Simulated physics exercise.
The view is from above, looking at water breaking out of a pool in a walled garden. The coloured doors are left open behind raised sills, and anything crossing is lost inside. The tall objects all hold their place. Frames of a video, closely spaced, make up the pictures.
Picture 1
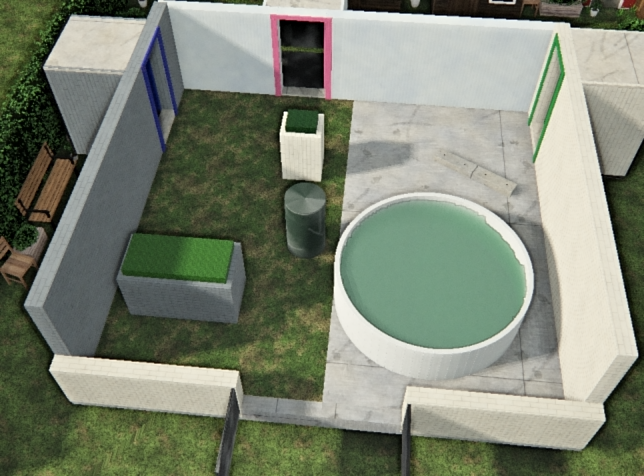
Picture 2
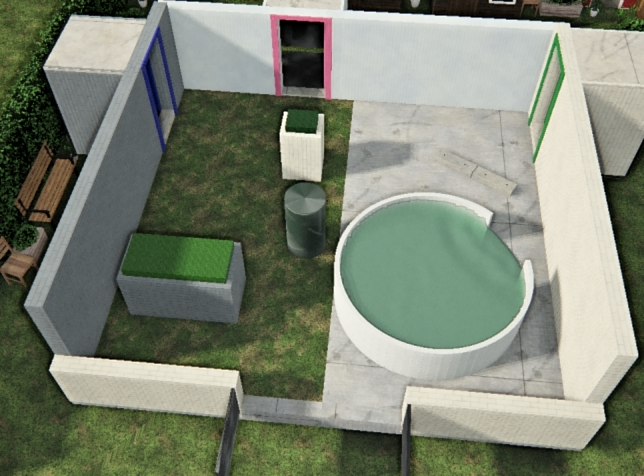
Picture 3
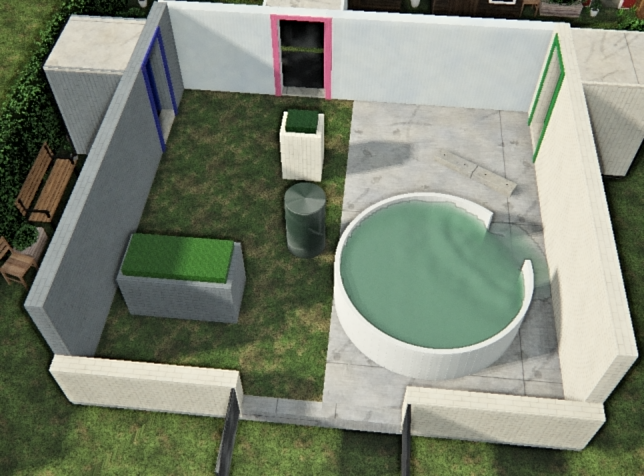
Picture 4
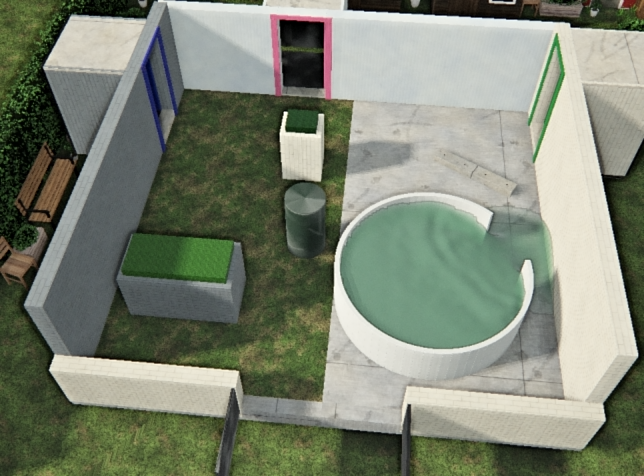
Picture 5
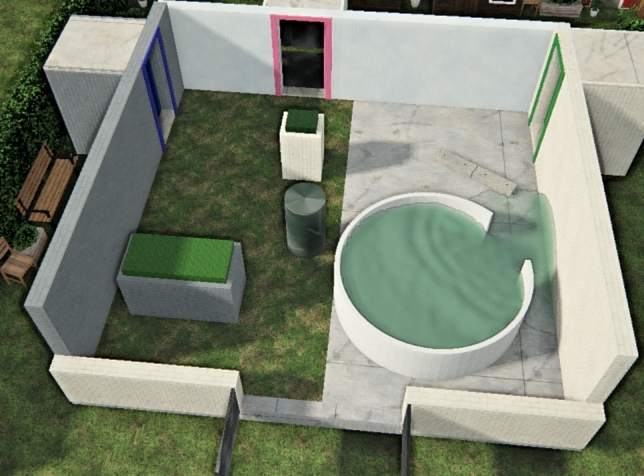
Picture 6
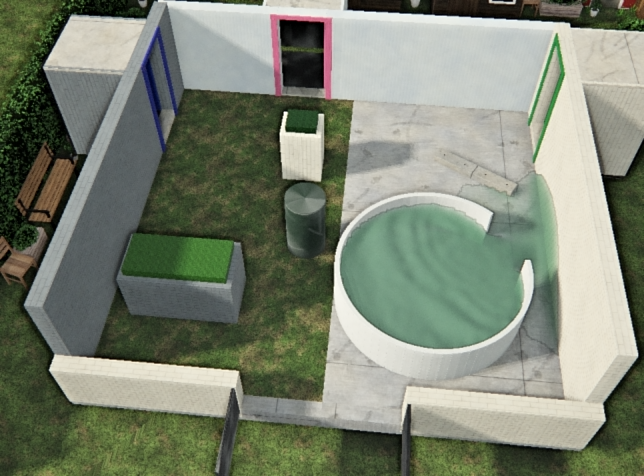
Water bursting through a gap in the right side of a round white pool and spreading across paving along the right-hand wall.
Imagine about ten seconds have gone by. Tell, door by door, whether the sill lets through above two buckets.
My prediction: The pink door is swamped; the blue door is not swamped; the green door is swamped.
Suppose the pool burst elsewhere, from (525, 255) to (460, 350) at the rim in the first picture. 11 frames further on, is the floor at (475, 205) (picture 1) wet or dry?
There: Covered.
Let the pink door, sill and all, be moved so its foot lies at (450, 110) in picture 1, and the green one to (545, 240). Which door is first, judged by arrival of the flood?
I'd go with the door marked green.
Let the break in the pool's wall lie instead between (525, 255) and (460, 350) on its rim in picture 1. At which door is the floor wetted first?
It's the green door.
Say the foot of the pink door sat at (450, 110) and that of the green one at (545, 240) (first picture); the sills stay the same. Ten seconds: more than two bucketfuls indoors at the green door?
I'd say the green one tops the limit.
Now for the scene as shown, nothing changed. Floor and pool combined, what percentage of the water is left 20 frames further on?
100 in a hundred.
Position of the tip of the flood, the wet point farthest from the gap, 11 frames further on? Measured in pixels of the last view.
The front tops out at about (368, 104).
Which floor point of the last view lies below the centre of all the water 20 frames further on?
The water's centre sits above (438, 250).
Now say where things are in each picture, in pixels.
The first picture shows the round pool at (433, 269) is whole and still.
In the second picture, water pours out at (505, 257) and has run to a hidden place.
In the third picture, the front is at (514, 228), out from the gap at (504, 258).
In the fourth picture, the front is at (541, 219), out from the gap at (504, 258).
In the fifth picture, water pours out at (504, 258) and has run to (537, 194).
In the sixth picture, water pours out at (505, 257) and has run to (535, 175).
A moment on, water covers 15 % of the floor; the pink door not reached, the blue door not reached, the green door wet at the sill, nothing in.
Next, water covers 30 % of the floor; the pink door not reached, the blue door not reached, the green door under two buckets in.
Then, water covers 50 % of the floor; the pink door wet at the sill, nothing in, the blue door not reached, the green door under two buckets in.
Later, water covers 85 % of the floor; the pink door under two buckets in, the blue door wet at the sill, nothing in, the green door over two buckets in.
In the end, water covers 100 % of the floor; the pink door far over two buckets in, the blue door wet at the sill, nothing in, the green door far over two buckets in.
